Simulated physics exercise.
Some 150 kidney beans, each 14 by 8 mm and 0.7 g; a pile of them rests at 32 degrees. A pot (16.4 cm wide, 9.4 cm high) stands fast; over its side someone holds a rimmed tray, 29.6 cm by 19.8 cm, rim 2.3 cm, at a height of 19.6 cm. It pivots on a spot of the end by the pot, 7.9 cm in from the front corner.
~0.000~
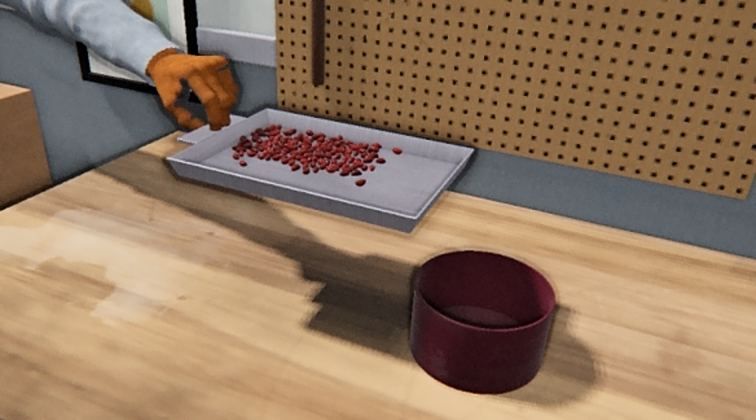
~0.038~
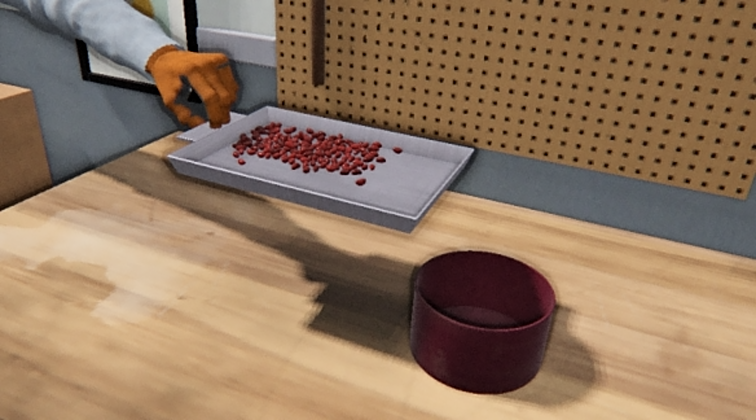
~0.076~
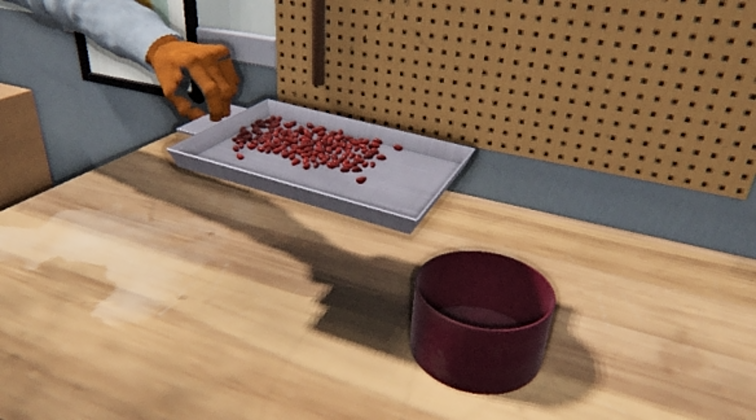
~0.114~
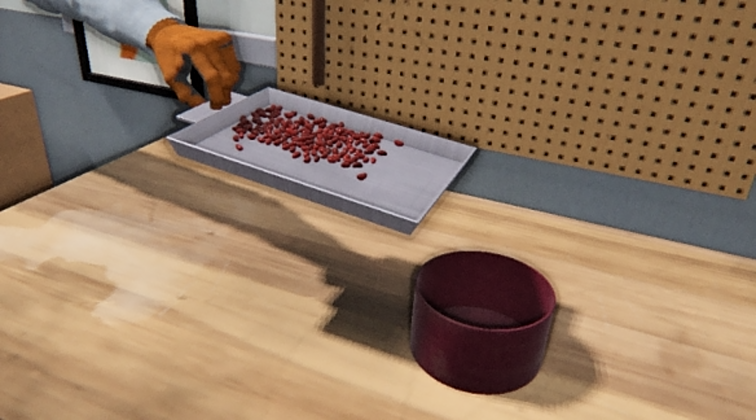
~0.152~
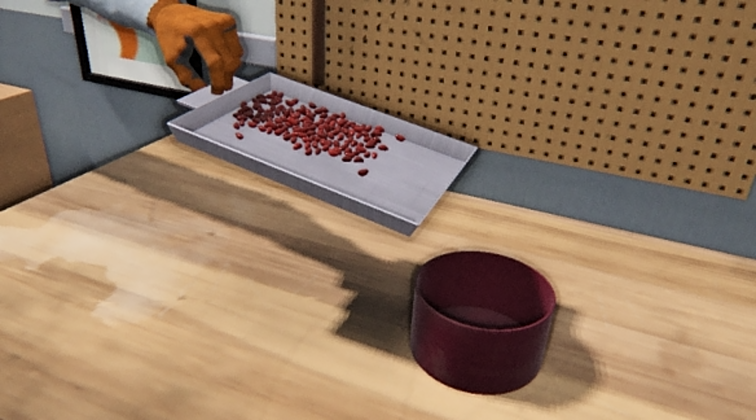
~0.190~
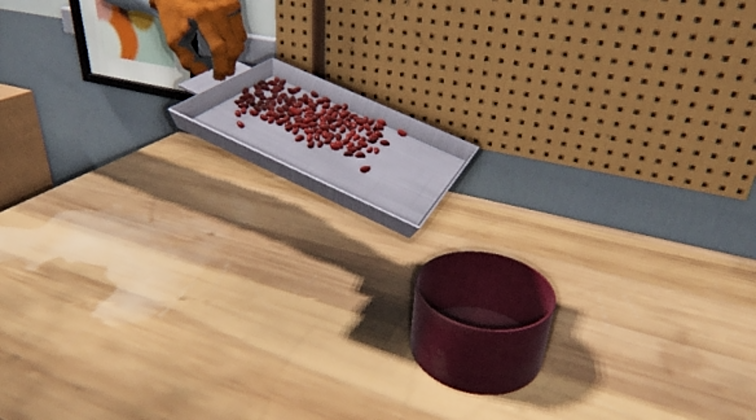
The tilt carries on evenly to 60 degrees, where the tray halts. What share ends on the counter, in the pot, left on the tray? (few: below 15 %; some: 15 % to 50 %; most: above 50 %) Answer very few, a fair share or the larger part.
Counter a fair share, pot a fair share, tray a fair share.
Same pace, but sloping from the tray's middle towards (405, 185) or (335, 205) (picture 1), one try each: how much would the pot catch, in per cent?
About 40 and 0 per cent.
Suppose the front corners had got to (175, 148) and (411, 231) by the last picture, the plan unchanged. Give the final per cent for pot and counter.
Pot 0, counter 60.
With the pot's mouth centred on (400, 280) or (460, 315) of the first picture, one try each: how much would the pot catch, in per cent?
About 0 and 60 per cent.
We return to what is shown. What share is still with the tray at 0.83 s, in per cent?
Some 35 per cent of the load.
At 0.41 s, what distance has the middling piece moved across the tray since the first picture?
Roughly 2 cm.
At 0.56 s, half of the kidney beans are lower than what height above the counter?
Roughly 28 cm.
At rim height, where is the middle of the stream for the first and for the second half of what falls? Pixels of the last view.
First near (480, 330), later near (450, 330).
Then, at 0.41 s, tilt 37 degrees; the tray holds 100 %, the pot 0 %.
Then, at 0.56 s, tilt 53 degrees; the tray holds 100 %, the pot 0 %.
After 0.83 s, tilt 60 degrees; the tray holds 35 %, the pot 15 %.
At rest (2.7 s), counter 40 %, pot 30 %, tray 30 %.
